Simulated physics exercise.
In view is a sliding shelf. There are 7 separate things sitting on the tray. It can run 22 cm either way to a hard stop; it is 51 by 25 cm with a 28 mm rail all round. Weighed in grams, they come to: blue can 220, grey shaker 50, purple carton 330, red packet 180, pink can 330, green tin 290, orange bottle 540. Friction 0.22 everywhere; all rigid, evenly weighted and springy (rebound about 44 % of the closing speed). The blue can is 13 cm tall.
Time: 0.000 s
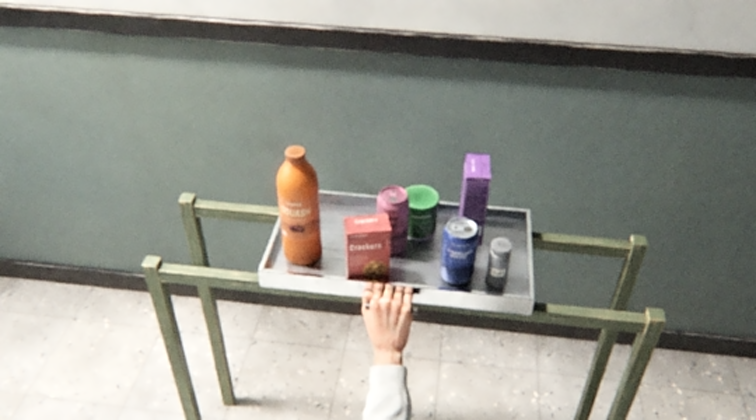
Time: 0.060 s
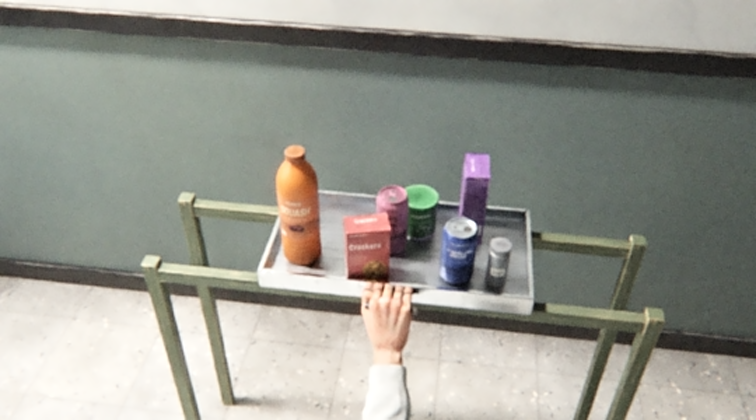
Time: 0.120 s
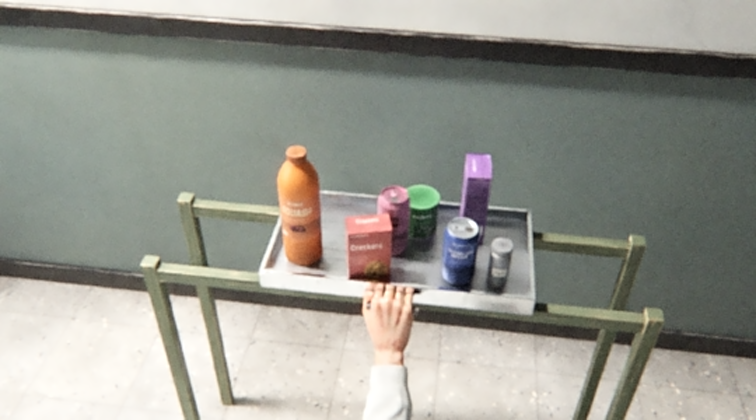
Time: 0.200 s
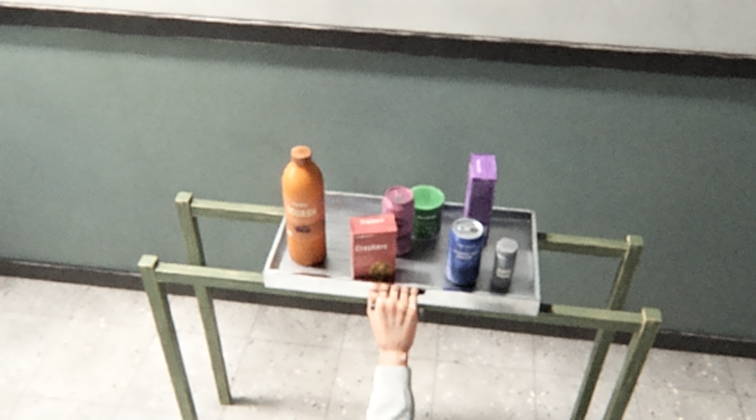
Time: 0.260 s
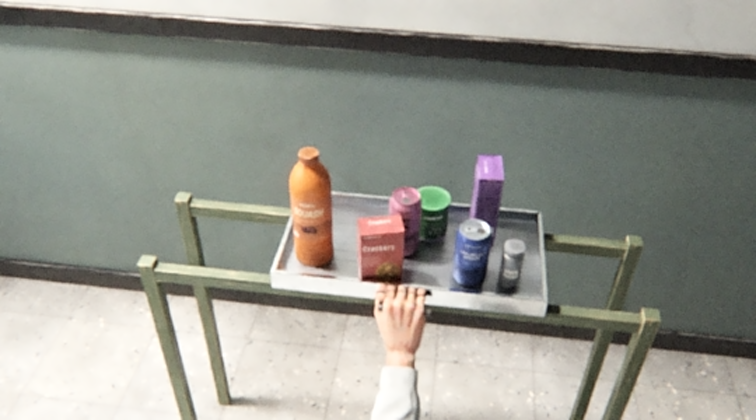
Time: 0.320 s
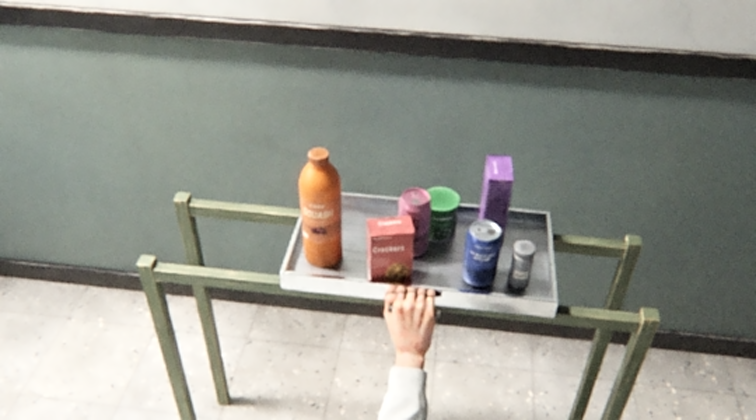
Against a dark green wall, a hand gently sliding a metal tray of seven bottles, cans and cartons slightly right along rails.
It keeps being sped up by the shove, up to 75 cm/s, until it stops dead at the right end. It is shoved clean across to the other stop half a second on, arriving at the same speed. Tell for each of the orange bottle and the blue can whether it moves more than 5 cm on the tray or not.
Orange bottle - not more than that; blue can - more than that.
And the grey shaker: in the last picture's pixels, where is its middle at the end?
I'd put it at around (345, 247).
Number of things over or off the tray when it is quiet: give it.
The number is 0.
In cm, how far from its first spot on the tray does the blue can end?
I'd say about 8 cm between start and finish.
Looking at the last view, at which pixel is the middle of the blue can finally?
It comes to a stop close to (298, 237).
After 0.72 s, tray 22 cm right; blue can slid 6 cm near (605, 267); orange bottle slid 6 cm near (442, 218); red packet slid 6 cm.
After 0.92 s, tray 22 cm right; orange bottle slid 12 cm near (471, 221); blue can slid 4 cm near (591, 267); purple carton leaning 9°.
After 2.32 s, tray 22 cm left; orange bottle slid 10 cm near (232, 198); red packet slid 10 cm; green tin slid 10 cm.
After 2.42 s, tray 22 cm left; orange bottle slid 4 cm near (205, 196); blue can slid 4 cm near (320, 240); red packet slid 5 cm.
At rest (3.0 s), not toppled but over 5 cm from the start, blue can and grey shaker; the other 5 in place, give or take 5 cm. Seen from the same camera at the end, orange bottle near (184, 194), blue can near (298, 237).
